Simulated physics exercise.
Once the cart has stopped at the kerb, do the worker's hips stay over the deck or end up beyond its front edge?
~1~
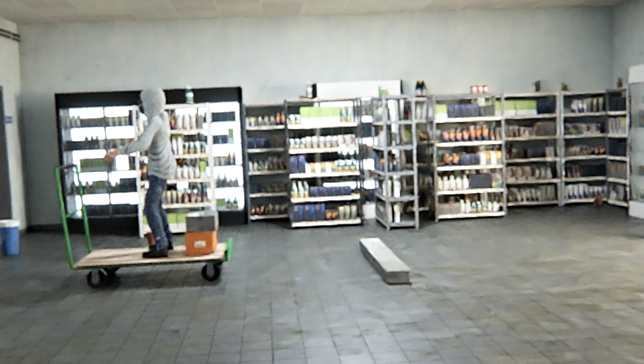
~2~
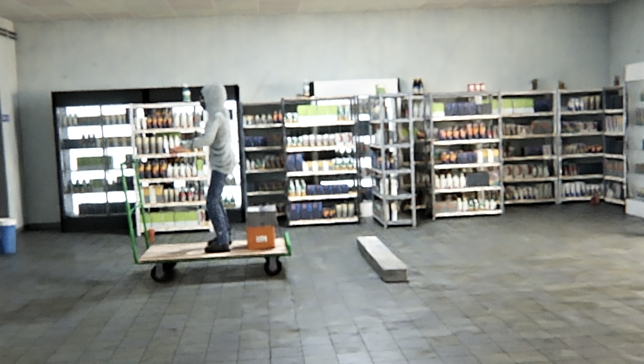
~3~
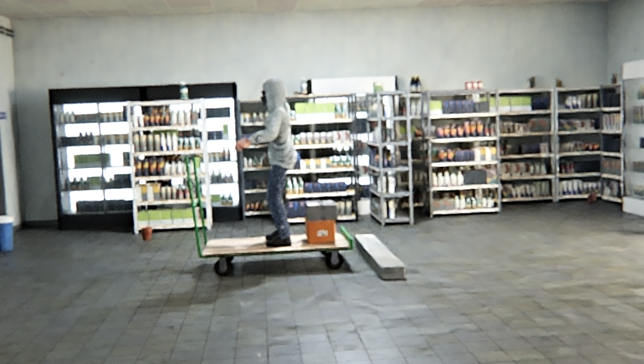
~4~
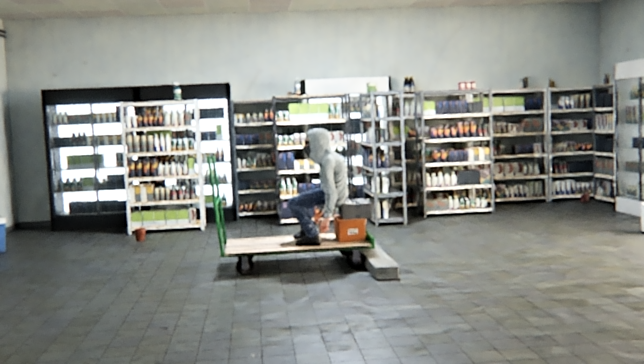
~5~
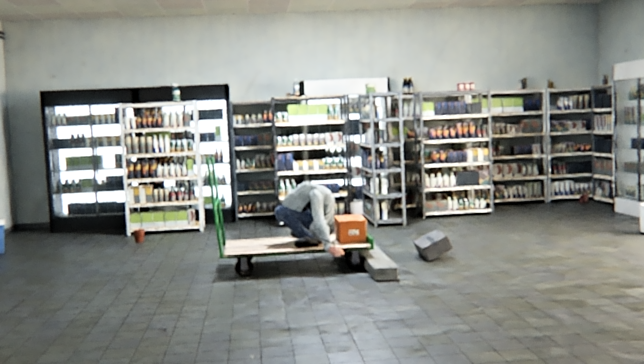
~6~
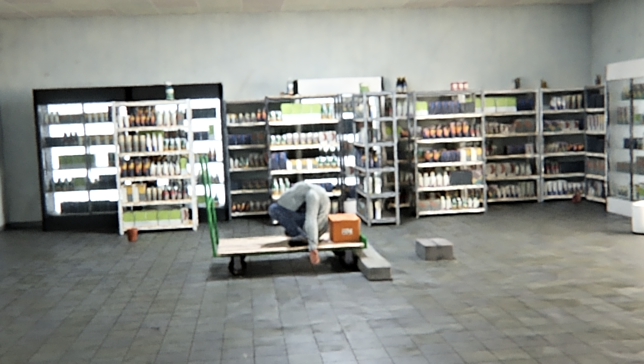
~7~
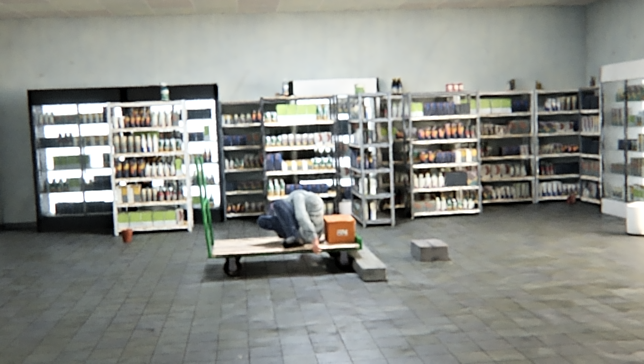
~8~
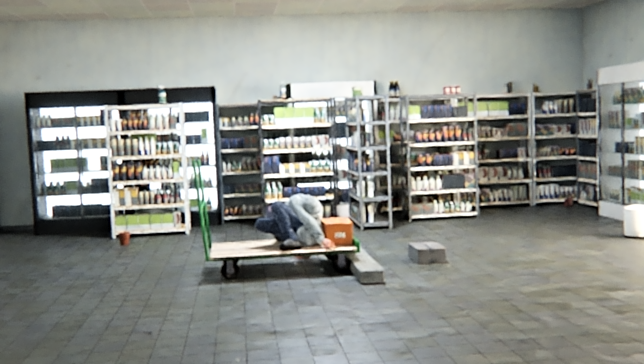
The worker's hips stay over the deck, with the person crouched low behind the orange tote.
Hooded person riding a flat cart right into a kerb, crouching low on deck as grey parcel tumbles off beyond orange tote.
